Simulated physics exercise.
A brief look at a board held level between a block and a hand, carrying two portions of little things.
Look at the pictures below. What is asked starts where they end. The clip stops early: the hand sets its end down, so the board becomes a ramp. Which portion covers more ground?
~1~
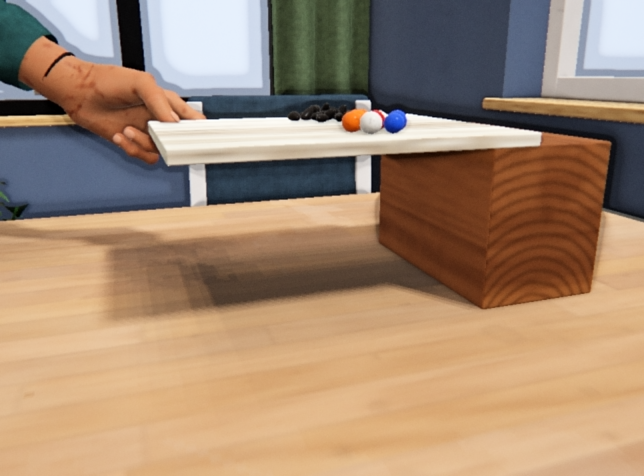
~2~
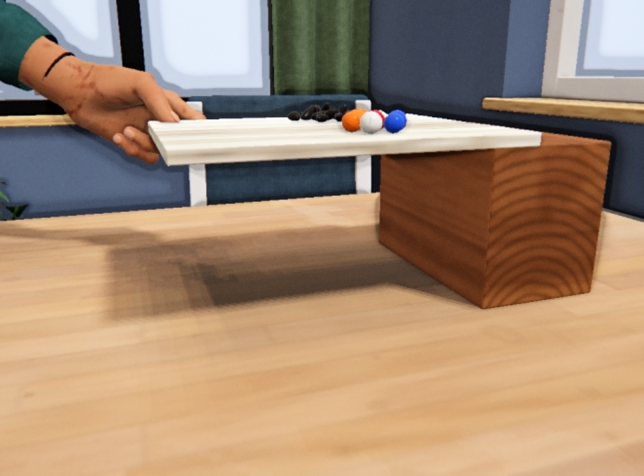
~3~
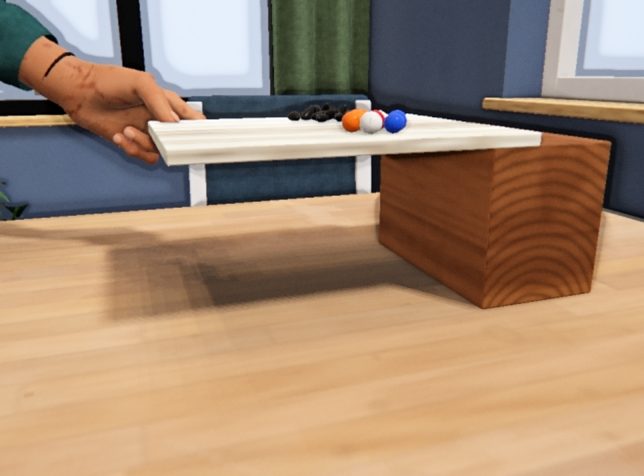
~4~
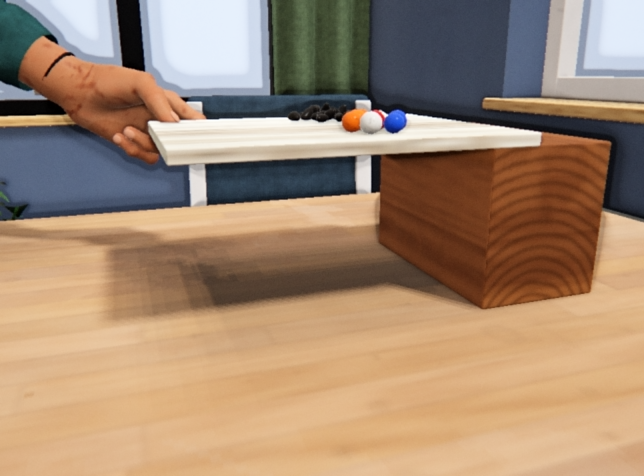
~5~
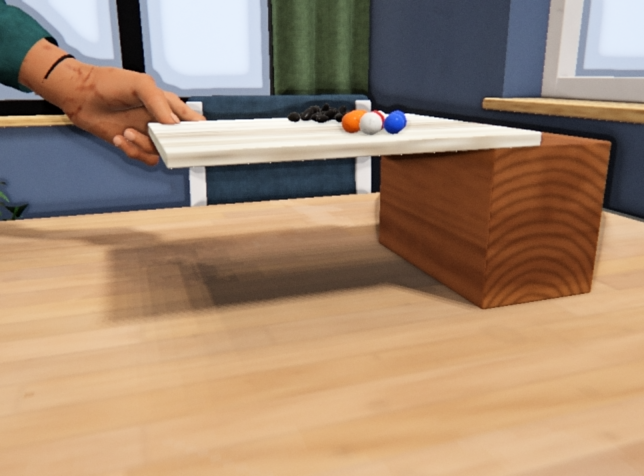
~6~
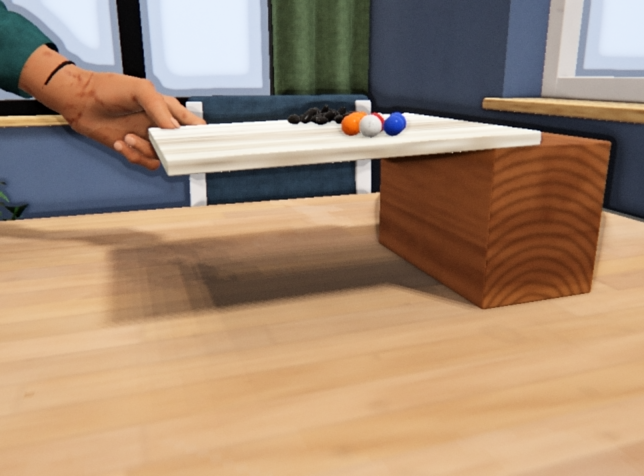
Ends up farther out: The nearest one.
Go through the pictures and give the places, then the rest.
The first frame shows held end of the board (179, 155), level; block (476, 201), tall, over half the board's length; front portion (375, 121), a few gumballs; back portion (325, 115), a few black beans.
The second frame shows held end of the board (179, 155), level; back portion (325, 115).
The third frame shows held end of the board (179, 155), level; front portion (375, 121).
The fourth frame shows held end of the board (179, 155), level; back portion (325, 115).
The fifth frame shows held end of the board (180, 158), level; front portion (375, 122).
The sixth frame shows held end of the board (180, 165), down by 2°; block (476, 201); front portion (374, 124), not moving; back portion (325, 118), not moving.
Then, 0.48 s later than the last frame, board sloping at 15°; front portion every one still on the board; back portion every one still on the board.
Then, 0.99 s later than the last frame, board sloping at 29°; front portion mostly up to a board's length out; back portion every one still on the board.
Then, 1.60 s later than the last frame, board resting at 34°; front portion mostly one to two board lengths out; back portion mostly less than half a board's length out.
When it is over, board resting at 34°; front portion mostly more than two board lengths out, roughly half gone off the table; back portion mostly less than half a board's length out; the front portion has gone farther.
